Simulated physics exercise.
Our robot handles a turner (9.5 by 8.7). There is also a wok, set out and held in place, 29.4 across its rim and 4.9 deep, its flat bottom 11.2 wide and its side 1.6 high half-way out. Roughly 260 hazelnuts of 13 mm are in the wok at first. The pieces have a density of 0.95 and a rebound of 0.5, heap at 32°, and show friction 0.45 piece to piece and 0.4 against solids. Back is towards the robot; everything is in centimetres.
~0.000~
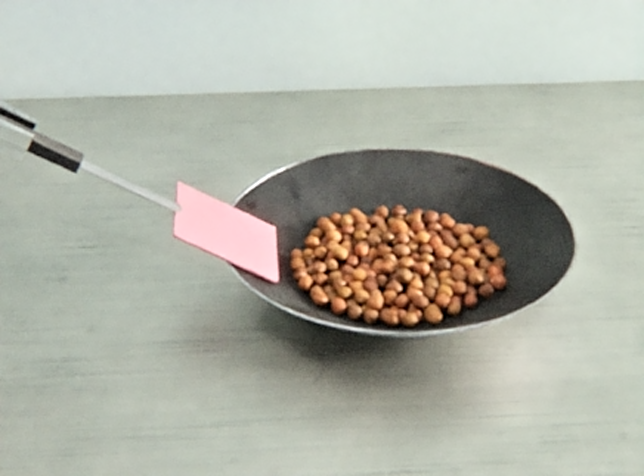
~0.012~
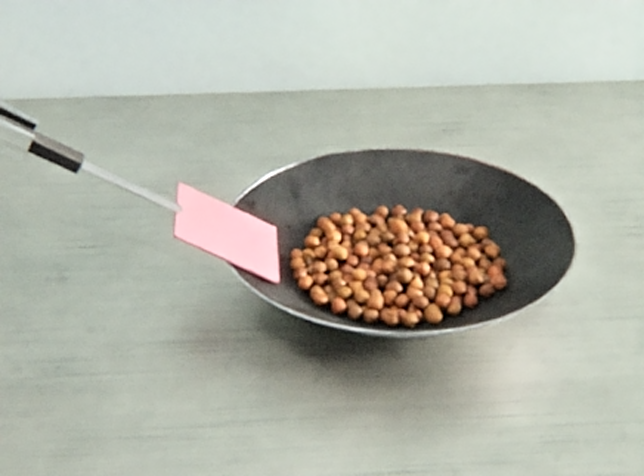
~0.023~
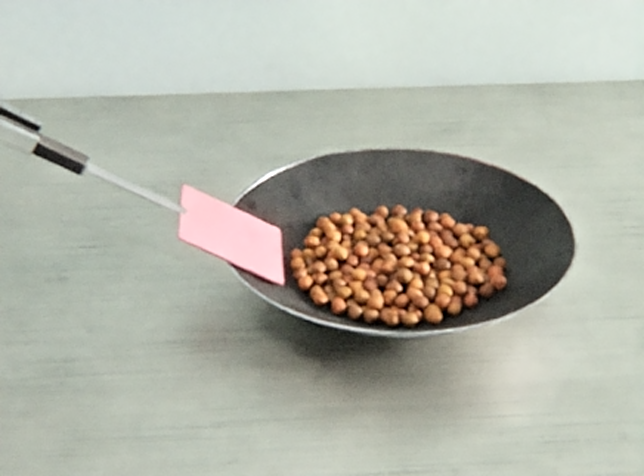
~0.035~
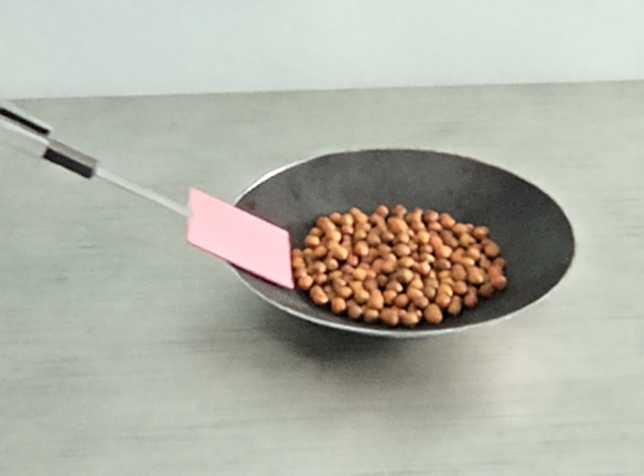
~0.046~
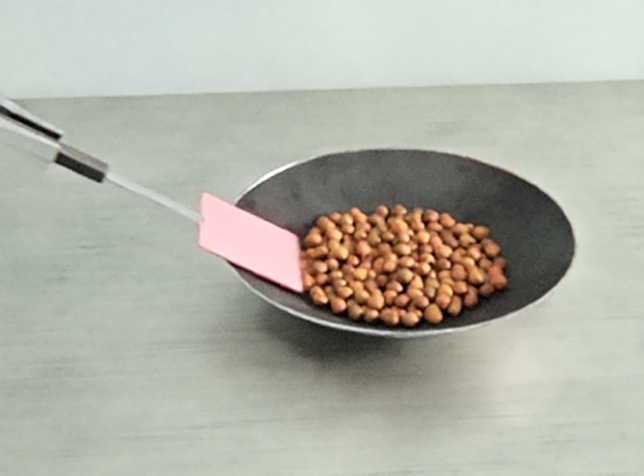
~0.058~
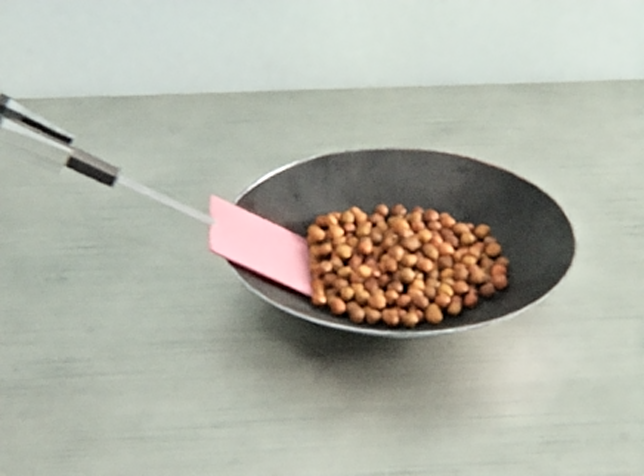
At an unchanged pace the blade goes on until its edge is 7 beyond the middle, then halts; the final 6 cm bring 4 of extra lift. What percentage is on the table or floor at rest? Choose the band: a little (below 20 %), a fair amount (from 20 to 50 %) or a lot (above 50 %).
It is a little, below 20 %.
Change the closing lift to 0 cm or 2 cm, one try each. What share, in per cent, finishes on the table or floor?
Roughly 5 % and then 0 %.
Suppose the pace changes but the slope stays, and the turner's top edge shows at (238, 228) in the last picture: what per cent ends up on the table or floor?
That share would be some 25 percent.
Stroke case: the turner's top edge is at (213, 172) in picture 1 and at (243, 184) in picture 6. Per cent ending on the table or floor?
My guess would be close to 5 per cent.
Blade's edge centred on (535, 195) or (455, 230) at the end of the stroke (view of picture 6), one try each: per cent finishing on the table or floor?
30 % and 0 %.
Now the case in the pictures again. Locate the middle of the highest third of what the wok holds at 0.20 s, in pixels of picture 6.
(493, 240).
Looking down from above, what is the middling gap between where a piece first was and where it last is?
Somewhere around 4 centimetres, I'd say.
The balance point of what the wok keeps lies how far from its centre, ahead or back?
Some 4.5 cm ahead of the centre.
After 0.13 s, sloping 31°, highest piece 5 above the table; 256 in the wok.
After 0.20 s, sloping 31°, highest piece 5 above the table; 256 in the wok.
After 0.43 s, sloping 31°, highest piece 7 above the table; 242 in the wok, 10 on the table or floor, 4 on the blade or in flight.
After 1.48 s, sloping 31°, highest piece 5 above the table; 242 in the wok, 14 on the table or floor.
In the end, 242 in the wok, 14 on the table or floor. That is 5 % on the table or floor.
